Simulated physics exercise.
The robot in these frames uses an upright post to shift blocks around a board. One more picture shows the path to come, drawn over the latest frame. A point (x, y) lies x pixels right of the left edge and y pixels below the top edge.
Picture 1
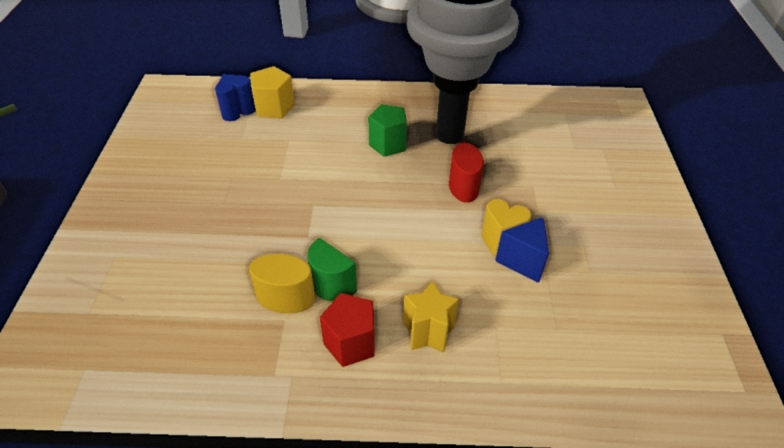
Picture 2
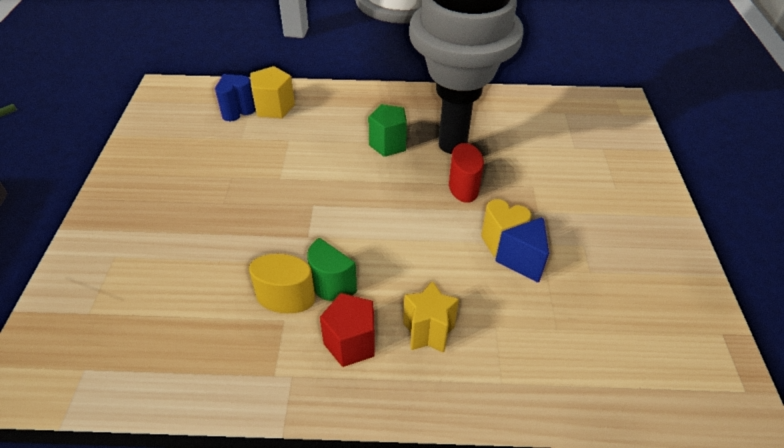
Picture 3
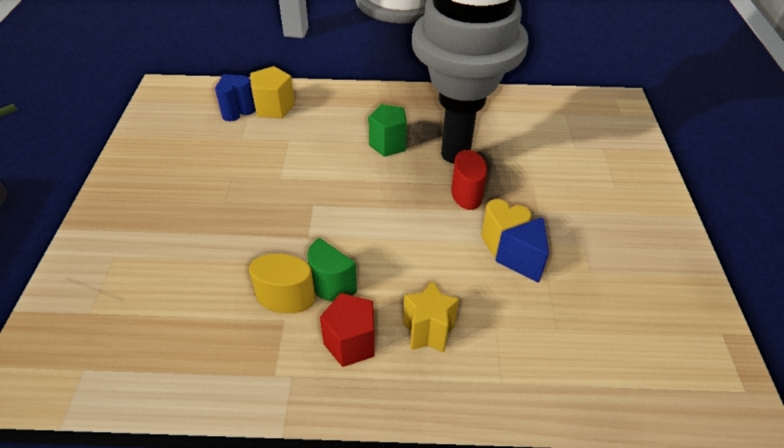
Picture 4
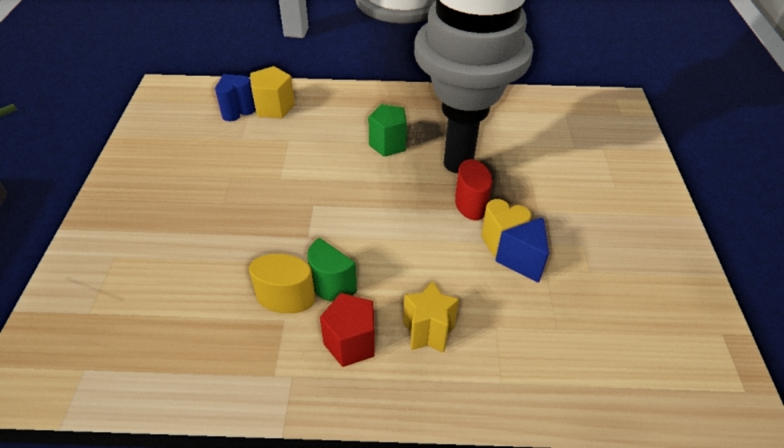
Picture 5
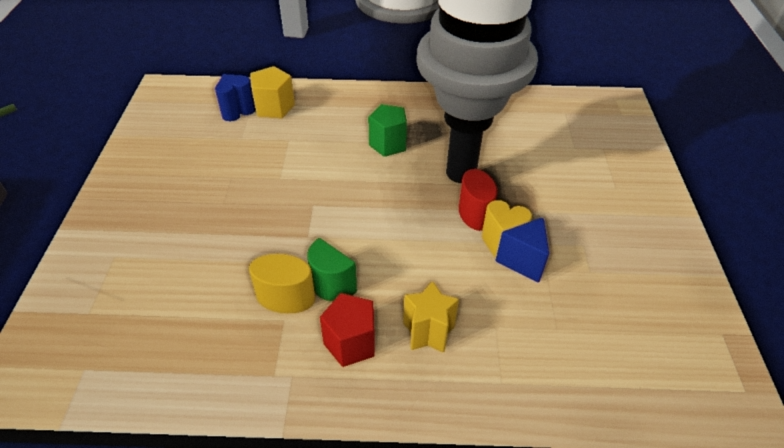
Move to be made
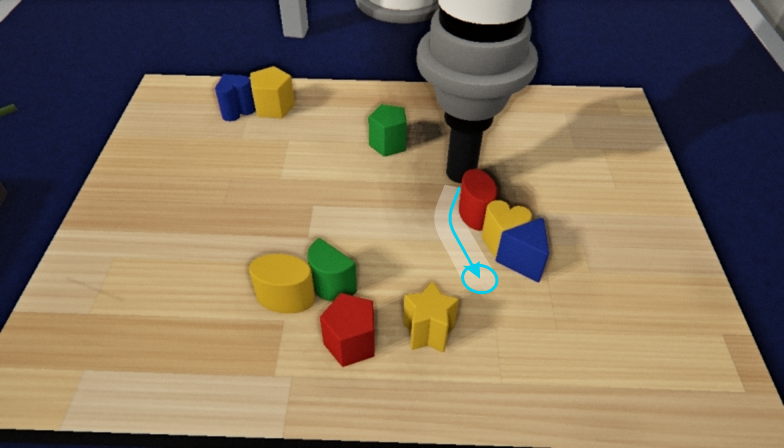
A robot's black post reaches down over a pale wooden board on a dark blue surface, seen from a fixed, raised view. A red oval block sits below the post, with yellow heart and blue triangular blocks touching to its lower right, and green, yellow, red and blue blocks elsewhere. The post moves slightly toward the viewer and pushes the red block a short way down and right, beside the heart.
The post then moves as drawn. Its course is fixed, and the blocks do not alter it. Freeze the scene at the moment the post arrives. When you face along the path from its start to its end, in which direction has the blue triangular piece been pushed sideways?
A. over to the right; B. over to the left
Answer: B.
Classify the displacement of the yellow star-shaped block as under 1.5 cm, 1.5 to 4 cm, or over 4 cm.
Under 1.5 cm.
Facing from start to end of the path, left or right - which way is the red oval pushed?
It's pushed right.
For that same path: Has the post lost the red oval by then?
That would be a no.
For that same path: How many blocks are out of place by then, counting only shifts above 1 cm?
The push will move three blocks or more.
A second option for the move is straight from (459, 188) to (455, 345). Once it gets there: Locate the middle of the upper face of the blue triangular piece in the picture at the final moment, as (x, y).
When the path ends, it will be at (553, 247).
The drawn path runs from (459, 188) via (450, 215) and (461, 246), ending at (480, 279).
What follows on the original path. One third of the way, post (452, 201); red oval (476, 213); yellow heart block (517, 234), turned 35° anticlockwise; blue triangular piece (550, 246), turned 35° anticlockwise.
Two thirds of the way, post (464, 232); red oval (482, 249); yellow heart block (523, 249), turned 65° anticlockwise; blue triangular piece (558, 249), turned 65° anticlockwise.
At the end, post (483, 264); yellow star-shaped block not moved; red oval (491, 285), turned 35° clockwise; yellow heart block (526, 251), turned 75° anticlockwise; blue triangular piece (560, 249), turned 70° anticlockwise.
